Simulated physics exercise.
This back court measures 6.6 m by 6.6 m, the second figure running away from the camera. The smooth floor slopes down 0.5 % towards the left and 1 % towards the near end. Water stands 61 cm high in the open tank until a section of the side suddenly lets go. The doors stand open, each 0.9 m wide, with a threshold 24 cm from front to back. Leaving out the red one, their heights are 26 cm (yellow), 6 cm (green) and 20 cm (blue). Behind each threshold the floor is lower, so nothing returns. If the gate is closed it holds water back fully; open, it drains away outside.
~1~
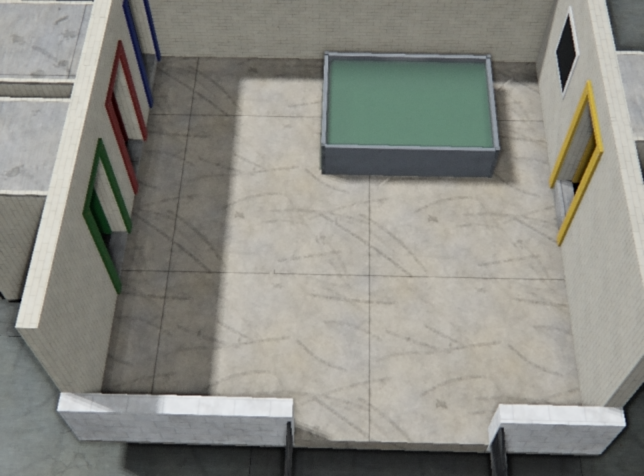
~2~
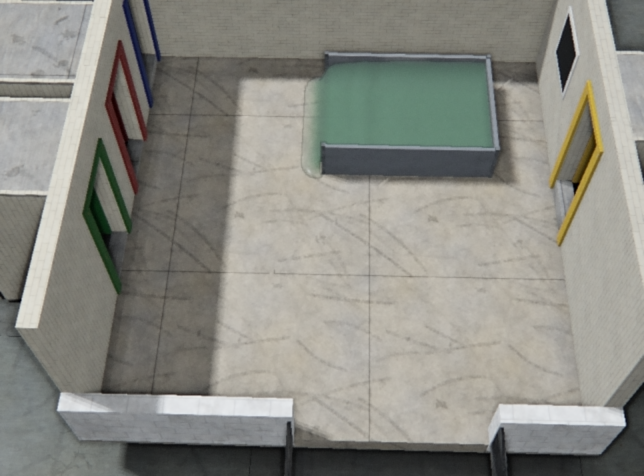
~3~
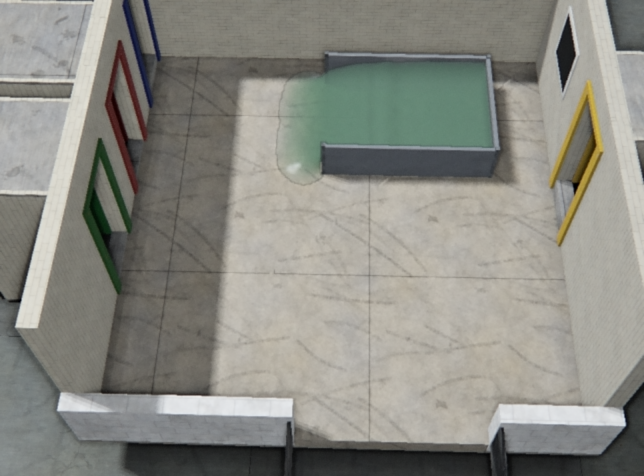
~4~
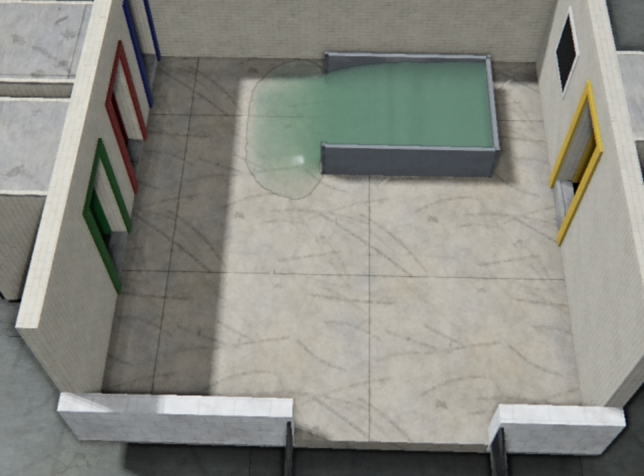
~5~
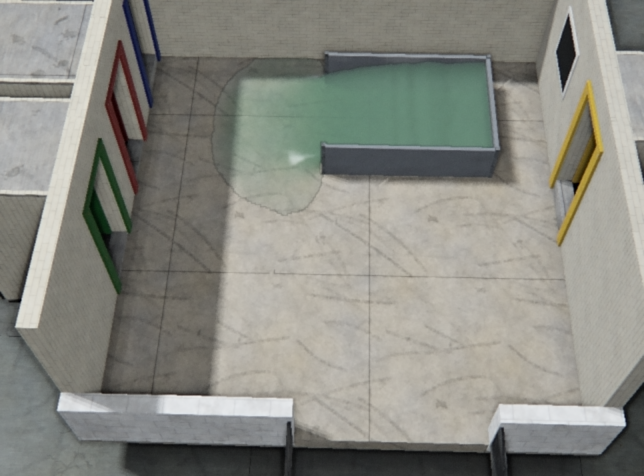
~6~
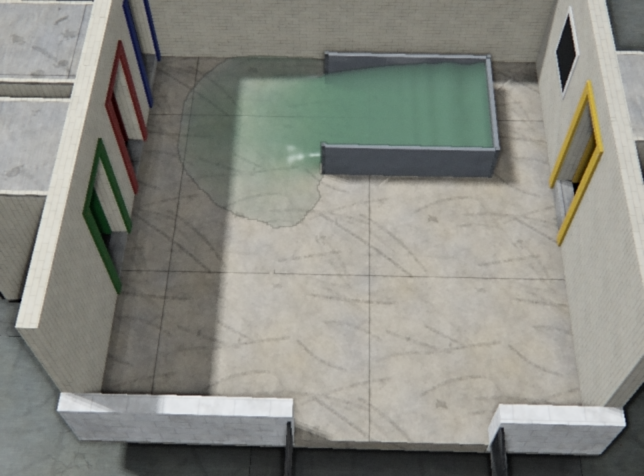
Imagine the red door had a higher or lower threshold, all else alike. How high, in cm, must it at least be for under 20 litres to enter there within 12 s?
At least 27 cm or so.
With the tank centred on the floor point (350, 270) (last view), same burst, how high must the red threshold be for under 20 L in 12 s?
Some 13.0 cm.
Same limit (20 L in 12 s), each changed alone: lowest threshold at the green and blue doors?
Roughly 11.0 cm at green and 32 cm at blue.
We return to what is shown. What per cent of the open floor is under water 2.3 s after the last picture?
Near 35 per cent is wet.
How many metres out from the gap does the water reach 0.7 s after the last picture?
About 3.6 m.
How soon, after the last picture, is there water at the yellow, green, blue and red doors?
Arrival: Yellow 8.5 s, green 1.0 s, blue 0.2 s, red 0.2 s.
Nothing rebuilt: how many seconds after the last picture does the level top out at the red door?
Near 1.6 s.
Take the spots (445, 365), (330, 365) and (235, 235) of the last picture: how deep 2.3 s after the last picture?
Roughly 0, 0 and 2 cm, in turn.
Then, 0.7 s after the last picture water covers 30 % of the floor, deepest (34 cm) near (159, 60); 17 cm at the red door, 28 litres in over its 7 cm threshold.
Then, 2.3 s after the last picture water covers 35 % of the floor, deepest (36 cm) near (155, 84); 27 cm at the red door, 246 litres in over its 7 cm threshold.
Then, 11.3 s after the last picture water covers 95 % of the floor, deepest (11 cm) near (97, 417); 5 cm at the red door, 428 litres in over its 7 cm threshold.
At the red door as built, the water peaked near 29 cm, 1.5 s after the last picture.
With a threshold of 23 cm, 55 litres would have come in within the 12 s; with 31 cm, 4 litres. So under 20 litres takes about 27 cm.
